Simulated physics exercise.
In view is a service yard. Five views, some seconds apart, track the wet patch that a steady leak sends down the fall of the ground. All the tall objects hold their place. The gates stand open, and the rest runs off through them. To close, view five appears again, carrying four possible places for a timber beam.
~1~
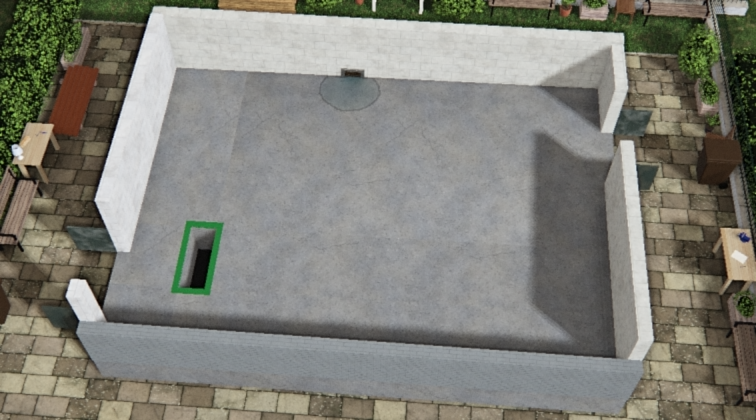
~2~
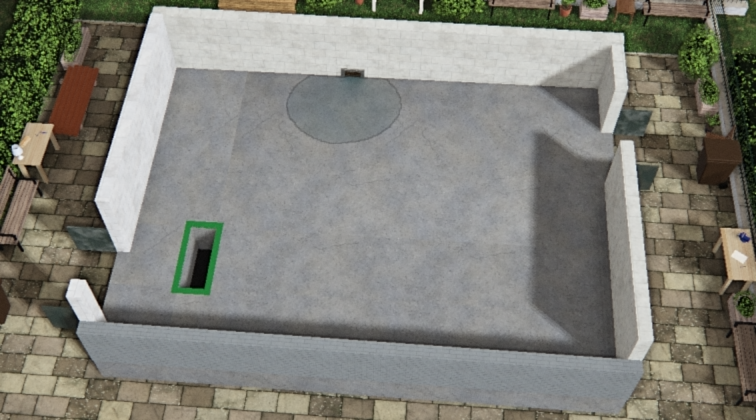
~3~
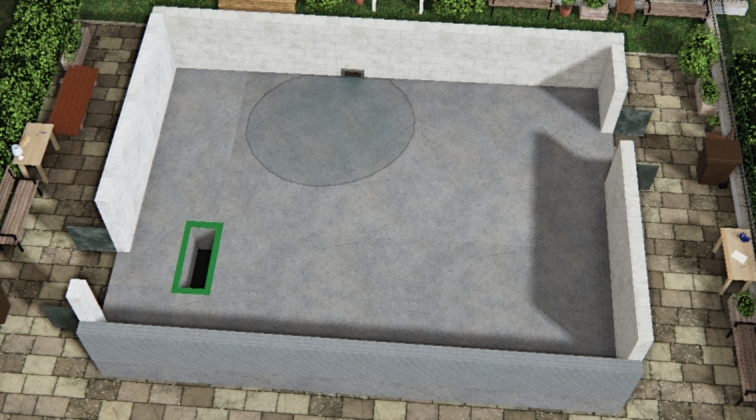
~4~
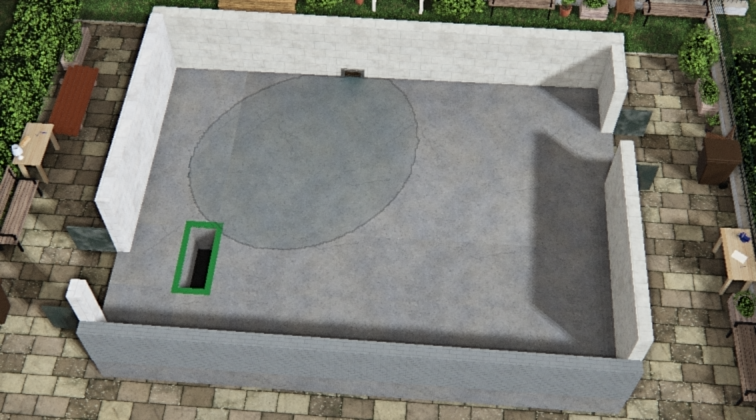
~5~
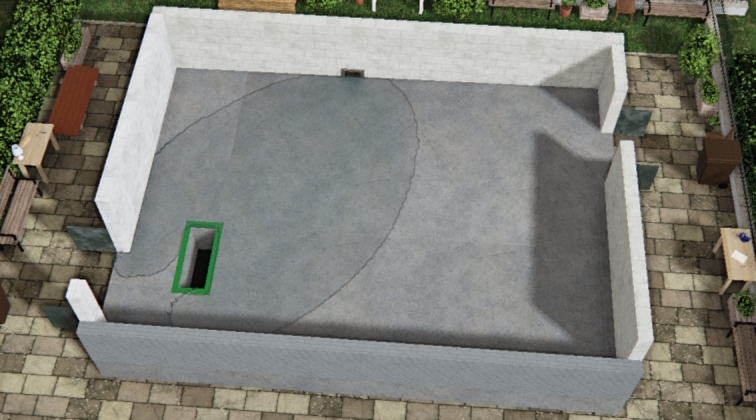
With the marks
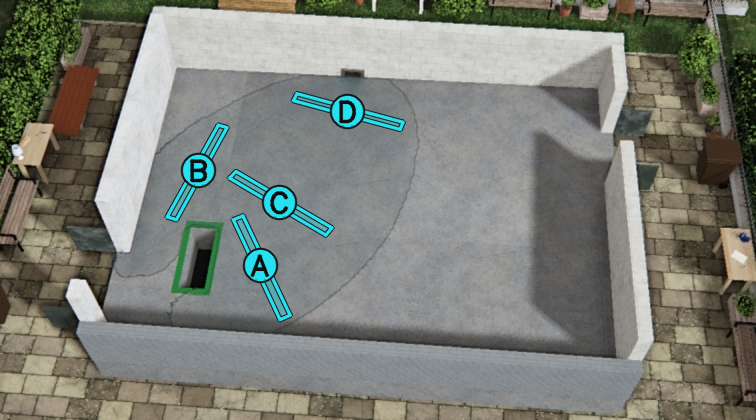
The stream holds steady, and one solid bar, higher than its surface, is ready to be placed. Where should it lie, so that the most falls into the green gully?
The best place is B.
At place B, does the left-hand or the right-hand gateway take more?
The left one.
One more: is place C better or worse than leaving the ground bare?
Place C is worse.
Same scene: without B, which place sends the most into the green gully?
It is A.
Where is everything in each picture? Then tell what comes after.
In the first frame, outfall at (353, 73); green gully at (198, 257); open gate at (120, 289); open gate at (603, 158); 2 % of the ground under water, visible out to (359, 106); green gully still dry.
In the second frame, 6 % of the ground under water, visible out to (308, 131); green gully still dry.
In the third frame, 12 % of the ground under water, visible out to (315, 184); green gully still dry.
In the fourth frame, 24 % of the ground under water, visible out to (245, 239); green gully still dry.
In the fifth frame, 37 % of the ground under water, visible out to (180, 315); green gully taking water.
In cyan, A from (238, 217) to (285, 317); B from (171, 218) to (222, 126); C from (232, 174) to (328, 231); D from (295, 97) to (401, 125).
With A, about 21 % of the stream goes into the green gully, about 79 % out by the gates.
With B, about 44 % of the stream goes into the green gully, about 56 % out by the gates.
With C, about 12 % of the stream goes into the green gully, about 88 % out by the gates.
With D, about 14 % of the stream goes into the green gully, about 86 % out by the gates.
